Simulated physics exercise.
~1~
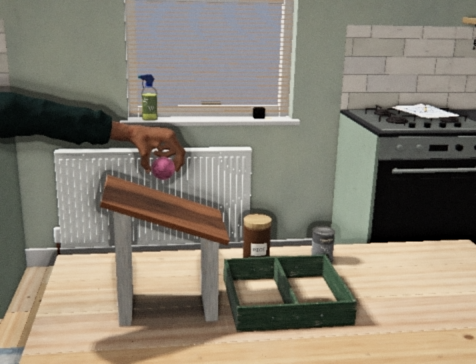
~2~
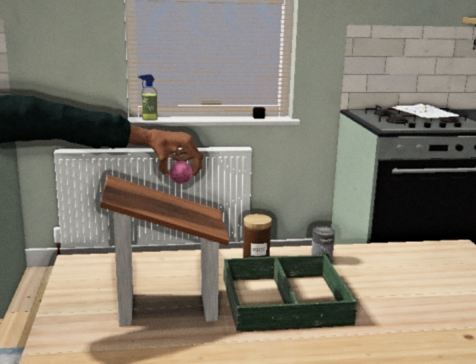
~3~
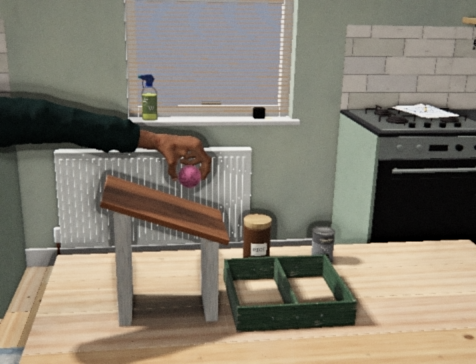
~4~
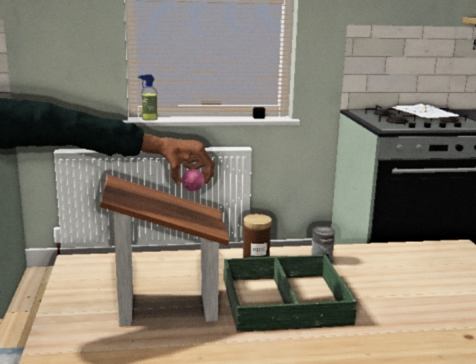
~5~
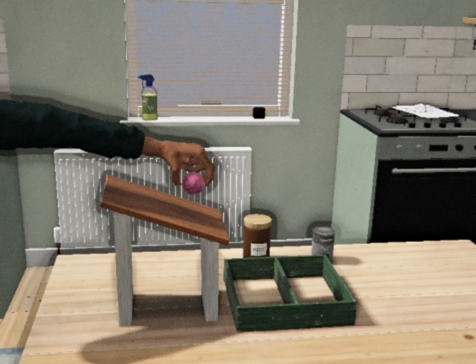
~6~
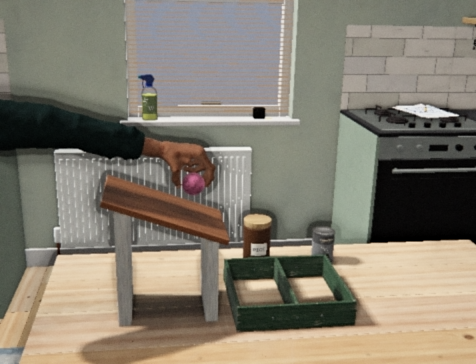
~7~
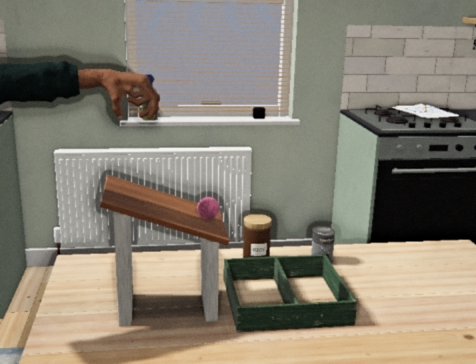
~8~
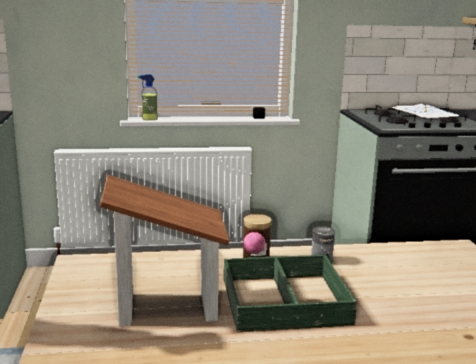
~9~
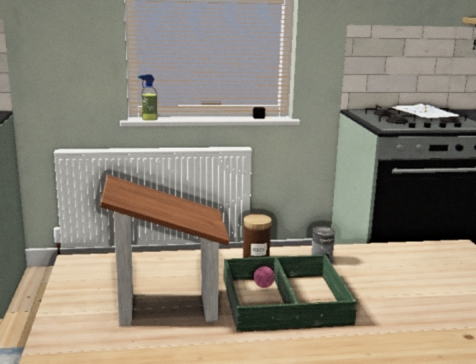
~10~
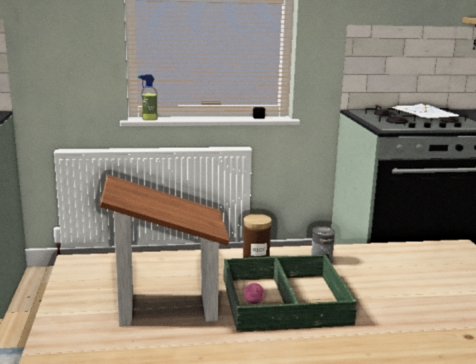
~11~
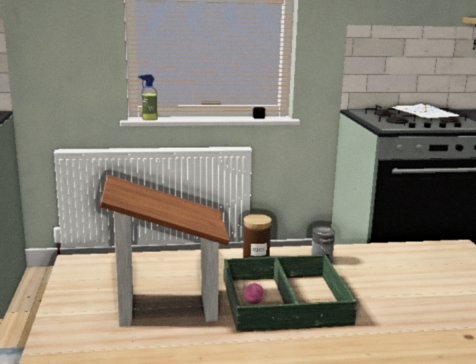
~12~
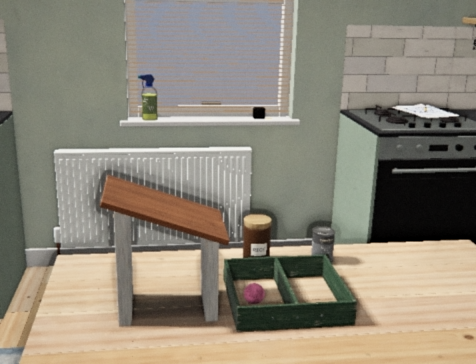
A pink ball released by a hand rolls down a sloped board into the tray's nearer bay.
